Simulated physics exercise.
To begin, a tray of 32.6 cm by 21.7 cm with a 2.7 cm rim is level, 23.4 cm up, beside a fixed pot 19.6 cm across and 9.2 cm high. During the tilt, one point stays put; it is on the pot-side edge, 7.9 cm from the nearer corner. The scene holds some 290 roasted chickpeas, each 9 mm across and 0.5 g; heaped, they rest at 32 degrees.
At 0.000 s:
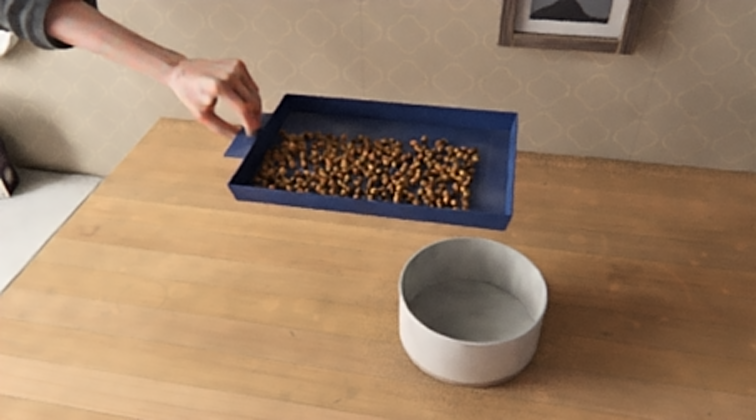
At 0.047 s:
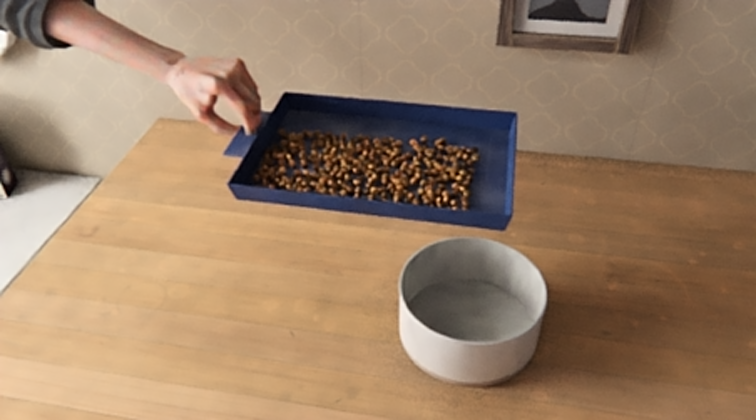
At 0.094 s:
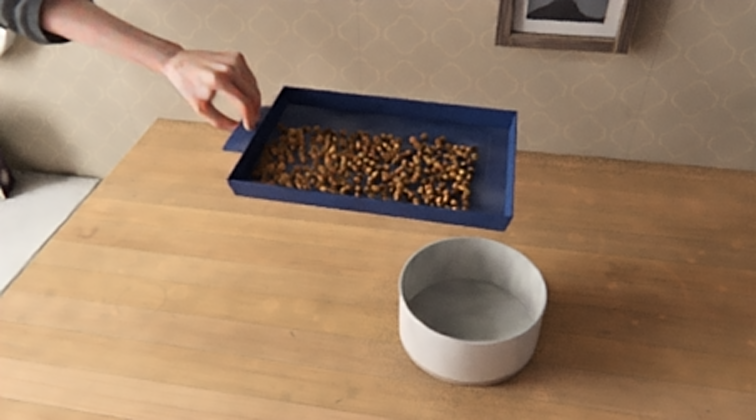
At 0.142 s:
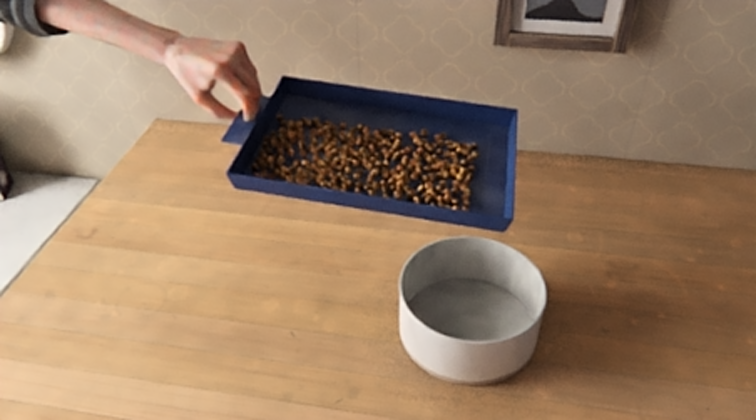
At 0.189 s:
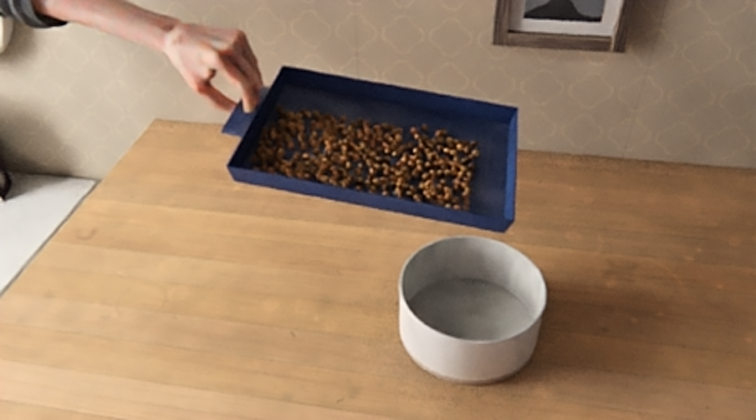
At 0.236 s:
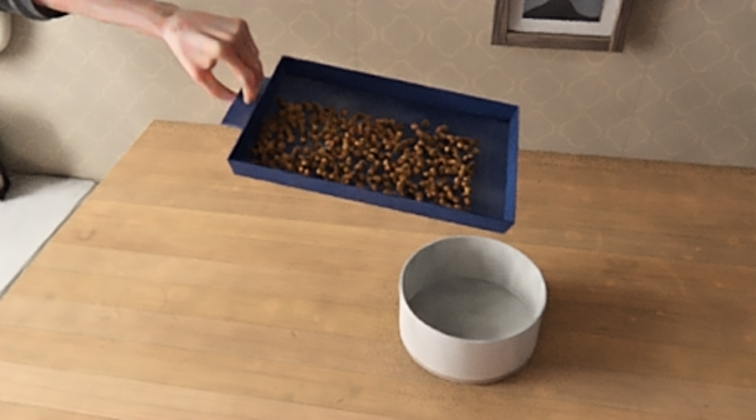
Above a wooden table, a hand gradually tilts a blue tray of brown pieces rightward.
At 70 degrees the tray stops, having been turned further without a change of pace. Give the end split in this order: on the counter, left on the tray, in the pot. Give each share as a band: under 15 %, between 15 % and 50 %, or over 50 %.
As I see it, counter: A small portion; left on the tray: The main portion; pot: A small portion.
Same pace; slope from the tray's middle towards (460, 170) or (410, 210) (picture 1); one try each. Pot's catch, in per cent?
Near 0 and 0 percent, in that order.
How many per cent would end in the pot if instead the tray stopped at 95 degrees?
I'd put it at close to 70 per cent.
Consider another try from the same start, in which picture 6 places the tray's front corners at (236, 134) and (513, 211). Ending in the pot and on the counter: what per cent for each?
Split: Pot = 0, counter = 10.
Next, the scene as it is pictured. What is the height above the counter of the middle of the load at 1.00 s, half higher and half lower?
The halfway line is at about 28 cm.
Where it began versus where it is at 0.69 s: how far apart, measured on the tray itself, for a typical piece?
Some 7 cm.
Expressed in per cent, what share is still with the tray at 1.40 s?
Value: About 90%.
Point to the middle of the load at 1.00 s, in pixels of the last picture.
Near pixel (464, 173).
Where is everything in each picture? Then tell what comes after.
The first picture shows tray tilt 0 degrees, front corners at (233, 182) and (507, 213); middle of the pieces at (365, 171); pot at (473, 286).
The second picture shows tray tilt 1 degrees, front corners at (233, 182) and (507, 213); middle of the pieces at (365, 171).
The third picture shows tray tilt 2 degrees, front corners at (233, 178) and (507, 214); middle of the pieces at (365, 168).
The fourth picture shows tray tilt 5 degrees, front corners at (233, 171) and (508, 215), lowest corner right front; middle of the pieces at (365, 163).
The fifth picture shows tray tilt 8 degrees, front corners at (233, 164) and (509, 217), lowest corner right front; middle of the pieces at (365, 159).
The sixth picture shows tray tilt 11 degrees, front corners at (233, 157) and (510, 218), lowest corner right front; middle of the pieces at (366, 154); pot at (472, 284). The tray's pace is about 60 degrees a second.
Then, at 0.69 s, tilt 39 degrees; the tray holds 100 %, the pot 0 %.
After 1.00 s, tilt 58 degrees; the tray holds 100 %, the pot 0 %.
After 1.40 s, tilt 70 degrees; the tray holds 90 %, the pot 0 %.
By 2.4 s all is still; counter 5 %, tray 85 %, pot 5 %.
